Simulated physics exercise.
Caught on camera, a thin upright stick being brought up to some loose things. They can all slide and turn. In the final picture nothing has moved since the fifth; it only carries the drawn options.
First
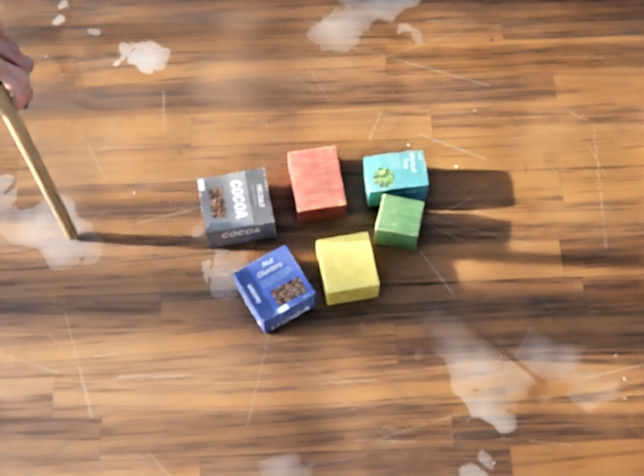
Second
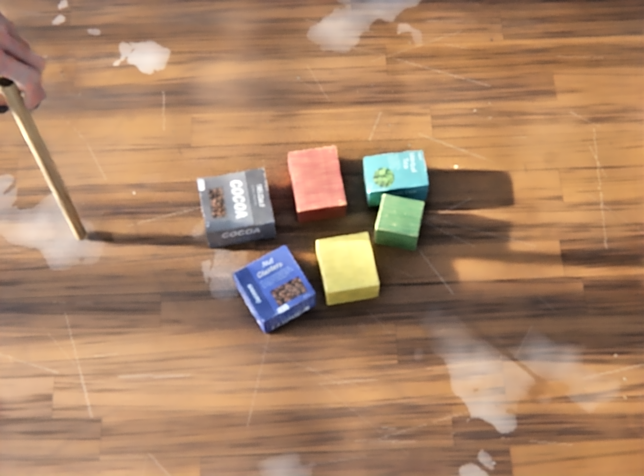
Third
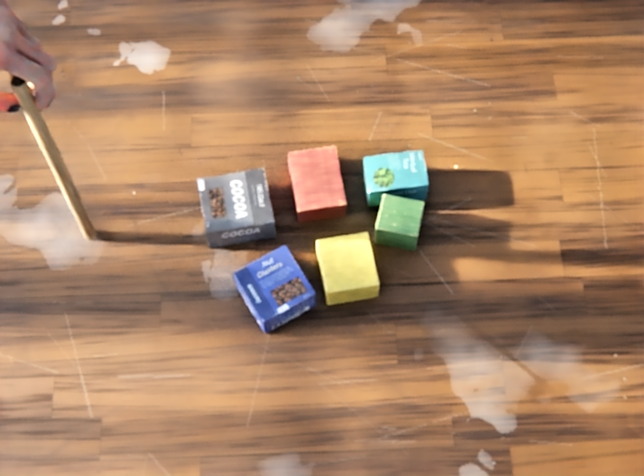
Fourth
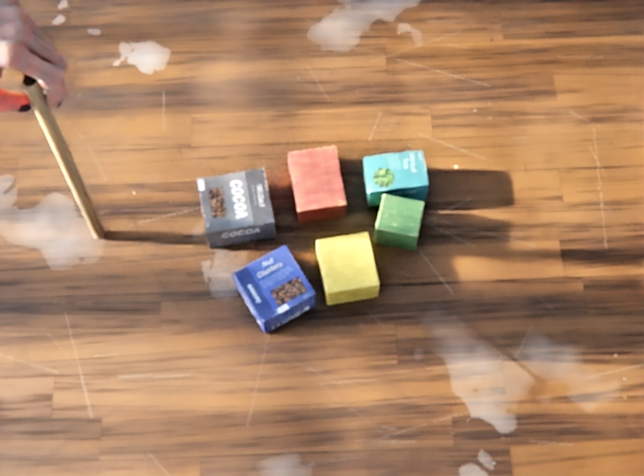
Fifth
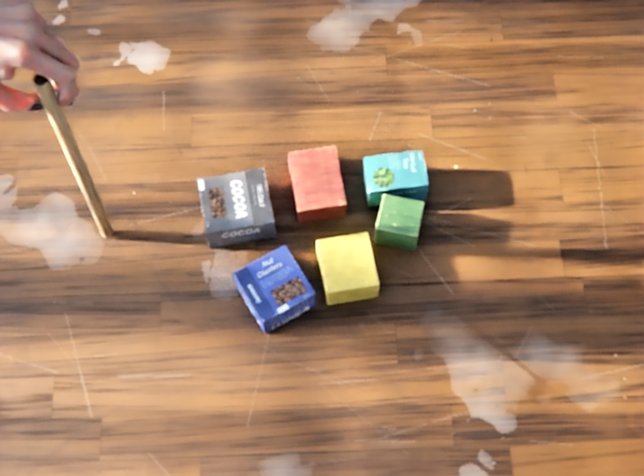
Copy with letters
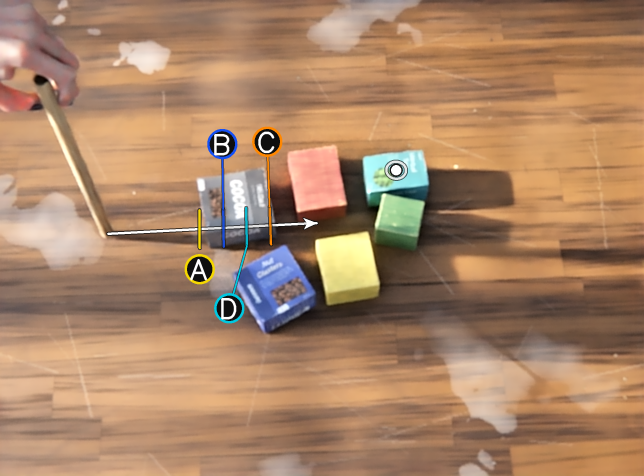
In this clip, a hand at the upper left moves a thin stick a short way rightward over a wooden surface toward a grey packet, while the grouped packets and red, yellow and green blocks stay still.
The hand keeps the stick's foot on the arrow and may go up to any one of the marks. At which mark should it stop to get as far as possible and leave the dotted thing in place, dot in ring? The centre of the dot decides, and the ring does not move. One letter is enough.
Mark D.
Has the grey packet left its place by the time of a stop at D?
Yes.
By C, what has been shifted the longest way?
It is the grey packet.
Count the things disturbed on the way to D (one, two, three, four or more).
It has moved two.
On the marked copy, A at (200, 229); B at (224, 228); C at (270, 226); D at (246, 226); the arrow from (108, 234) to (317, 223); the white dot at (397, 170).
Taking D. A third of the way, foot of the stick (158, 232).
Two thirds of the way, foot of the stick (210, 229); grey packet (246, 206).
When it is over, foot of the stick (247, 227); grey packet (280, 200); red block (332, 176); the dot is still in its ring.
As for the rest, A keeps the dot in but is short; B keeps the dot in but is short; C shifts the dotted thing to (415, 172).
